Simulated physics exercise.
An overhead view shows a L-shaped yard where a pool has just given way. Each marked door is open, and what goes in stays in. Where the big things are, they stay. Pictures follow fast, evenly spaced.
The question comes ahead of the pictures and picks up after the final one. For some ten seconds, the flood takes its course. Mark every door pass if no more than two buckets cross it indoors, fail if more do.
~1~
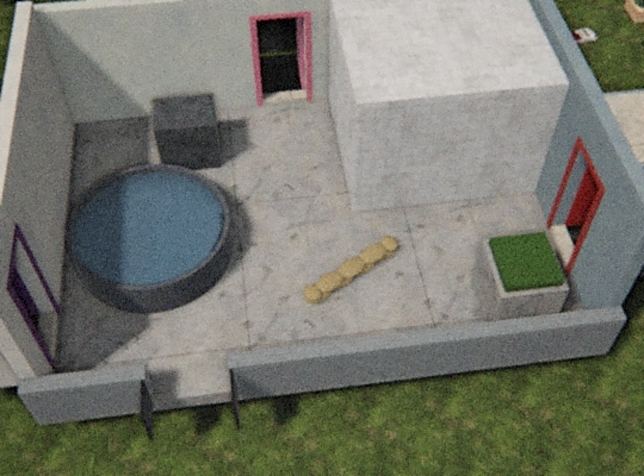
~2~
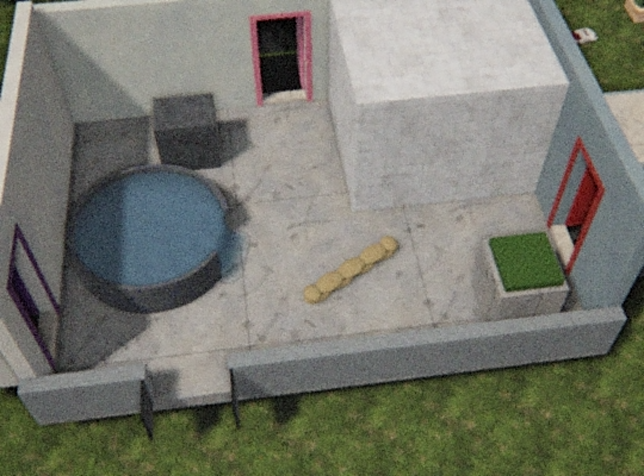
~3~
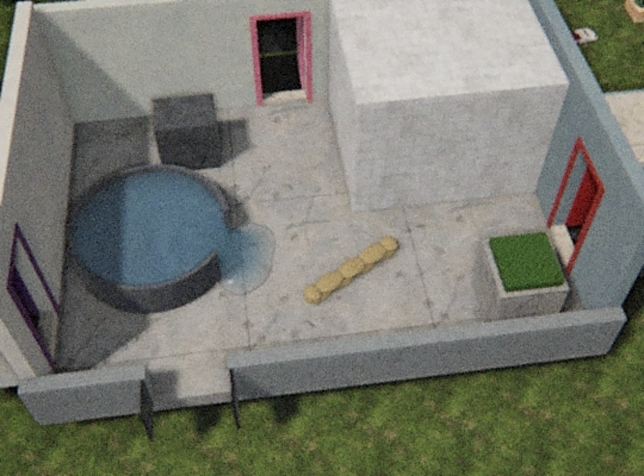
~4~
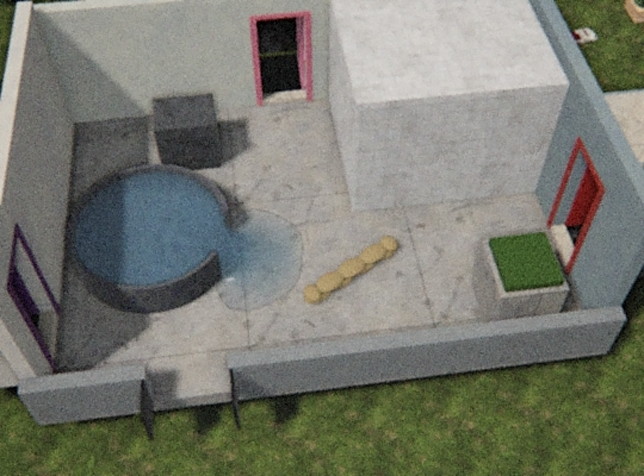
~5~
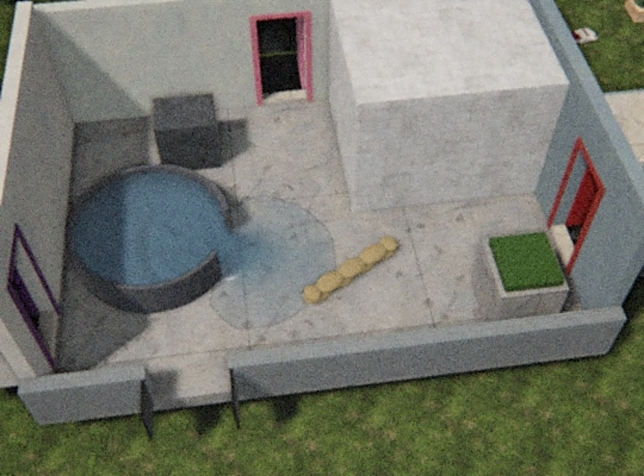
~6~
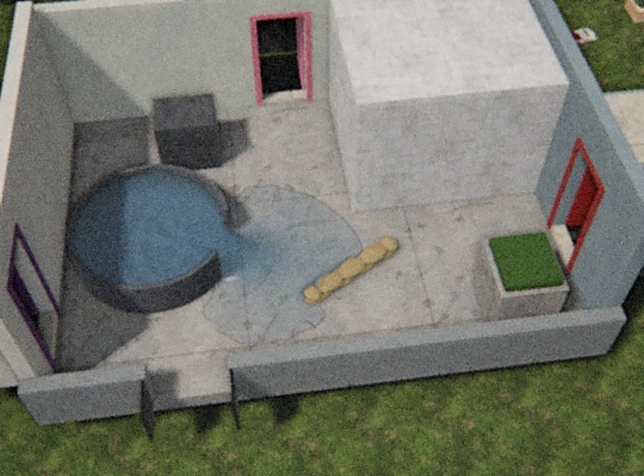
Marks: Pink door pass, red door fail, purple door pass.
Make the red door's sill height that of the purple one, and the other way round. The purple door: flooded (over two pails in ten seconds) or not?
In that case purple stays within limit.
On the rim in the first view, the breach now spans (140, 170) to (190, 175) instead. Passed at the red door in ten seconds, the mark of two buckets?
Answer: Red door doesn't reach it.
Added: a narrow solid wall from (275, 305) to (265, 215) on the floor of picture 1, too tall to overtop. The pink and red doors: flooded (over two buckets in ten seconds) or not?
In short: The pink door holds, the red door is under.
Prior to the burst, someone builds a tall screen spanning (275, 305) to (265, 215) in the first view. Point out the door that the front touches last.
It is the red door.
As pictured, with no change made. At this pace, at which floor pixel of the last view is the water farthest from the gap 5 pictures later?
Around (440, 217).
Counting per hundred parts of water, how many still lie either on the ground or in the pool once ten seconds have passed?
Estimate: Near 94 %.
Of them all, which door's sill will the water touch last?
That's the purple one.
A moment on, water covers 25 % of the floor; the pink door not reached, the red door not reached, the purple door not reached.
Next, water covers 35 % of the floor; the pink door not reached, the red door not reached, the purple door not reached.
Then, water covers 55 % of the floor; the pink door wet at the sill, nothing in, the red door under two buckets in, the purple door not reached.
Later, water covers 75 % of the floor; the pink door under two buckets in, the red door far over two buckets in, the purple door wet at the sill, nothing in.
In the end, water covers 95 % of the floor; the pink door under two buckets in, the red door far over two buckets in, the purple door wet at the sill, nothing in.
